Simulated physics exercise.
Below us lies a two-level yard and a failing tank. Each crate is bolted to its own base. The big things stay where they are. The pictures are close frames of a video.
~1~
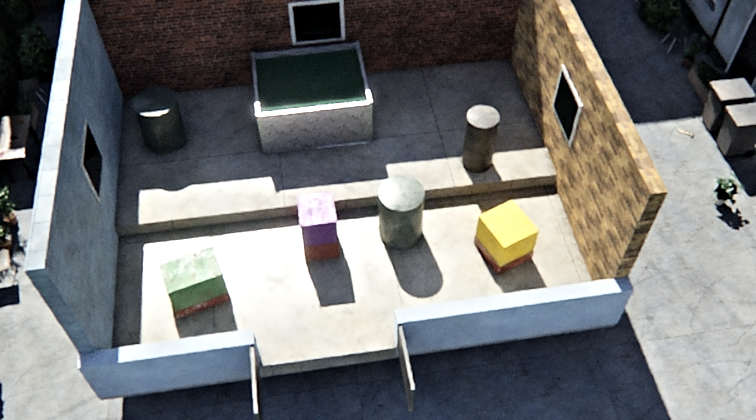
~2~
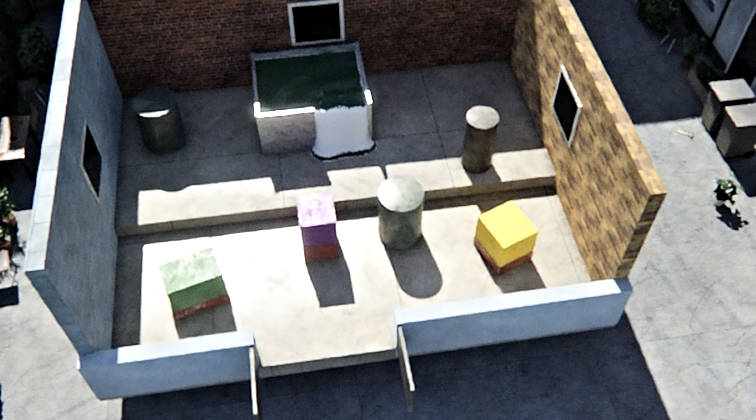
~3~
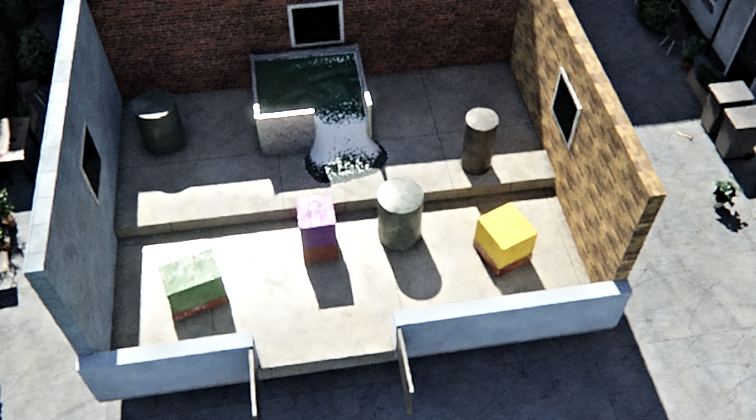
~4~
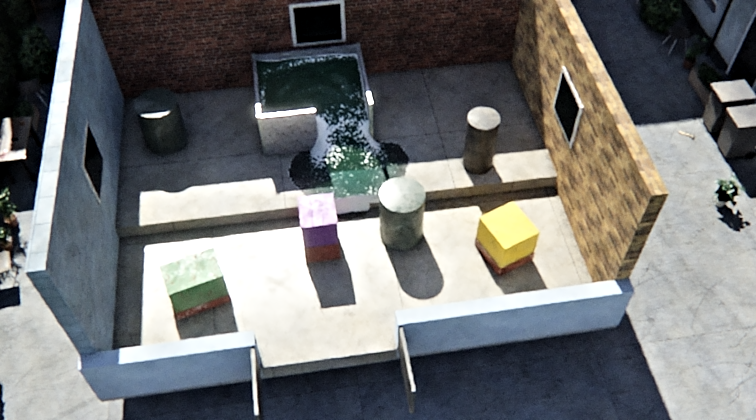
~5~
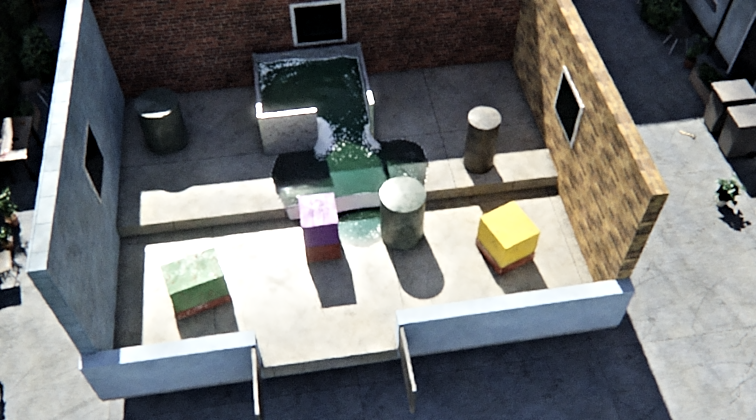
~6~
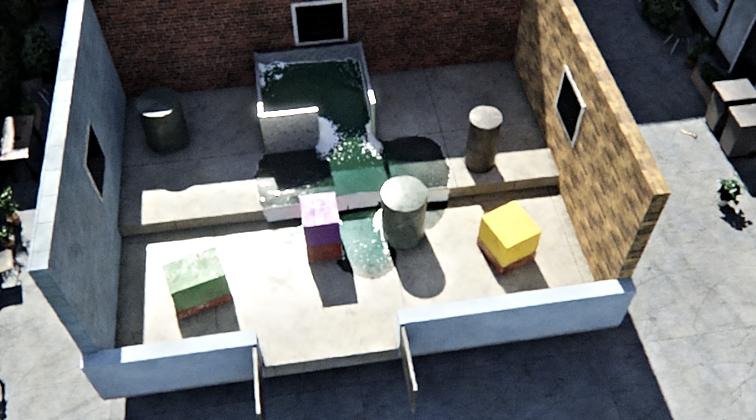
In a walled two-level yard, green water pours from a broken tank and spreads between the purple block and grey cylinder.
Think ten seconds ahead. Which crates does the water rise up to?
One by one: The purple crate escapes dry; the yellow crate is wetted; the green crate escapes dry.
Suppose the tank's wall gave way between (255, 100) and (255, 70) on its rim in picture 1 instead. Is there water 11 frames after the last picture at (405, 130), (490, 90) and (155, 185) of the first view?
One after the other: Not flooded, free of water, under water.
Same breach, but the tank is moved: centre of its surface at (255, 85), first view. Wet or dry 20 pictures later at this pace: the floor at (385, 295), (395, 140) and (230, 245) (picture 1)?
One after the other: Awash, free of water, covered.
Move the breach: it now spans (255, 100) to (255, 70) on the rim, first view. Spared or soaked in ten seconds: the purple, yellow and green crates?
In short: The purple one is spared, the yellow one keeps dry, the green one is wetted.
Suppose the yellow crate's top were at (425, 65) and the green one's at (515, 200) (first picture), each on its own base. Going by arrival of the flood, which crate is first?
The purple one.
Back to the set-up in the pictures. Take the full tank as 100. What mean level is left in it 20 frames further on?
Close to 28 %.
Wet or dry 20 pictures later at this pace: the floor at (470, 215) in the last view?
At that place: Covered.
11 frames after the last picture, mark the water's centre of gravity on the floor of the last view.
Roughly at (349, 168).
A moment on, water covers 30 % of the floor; the purple crate water round its plinth, the yellow crate water round its plinth, the green crate water round its plinth.
Next, water covers 45 % of the floor; the purple crate water round its plinth, the yellow crate water round its plinth, the green crate water round its plinth.
Then, water covers 50 % of the floor; the purple crate water round its plinth, the yellow crate water round its plinth, the green crate water round its plinth.
Later, water covers 55 % of the floor; the purple crate water round its plinth, the yellow crate water round its plinth, the green crate water round its plinth.
In the end, water covers 55 % of the floor; the purple crate stayed above the water, the yellow crate was topped, the green crate stayed above the water.
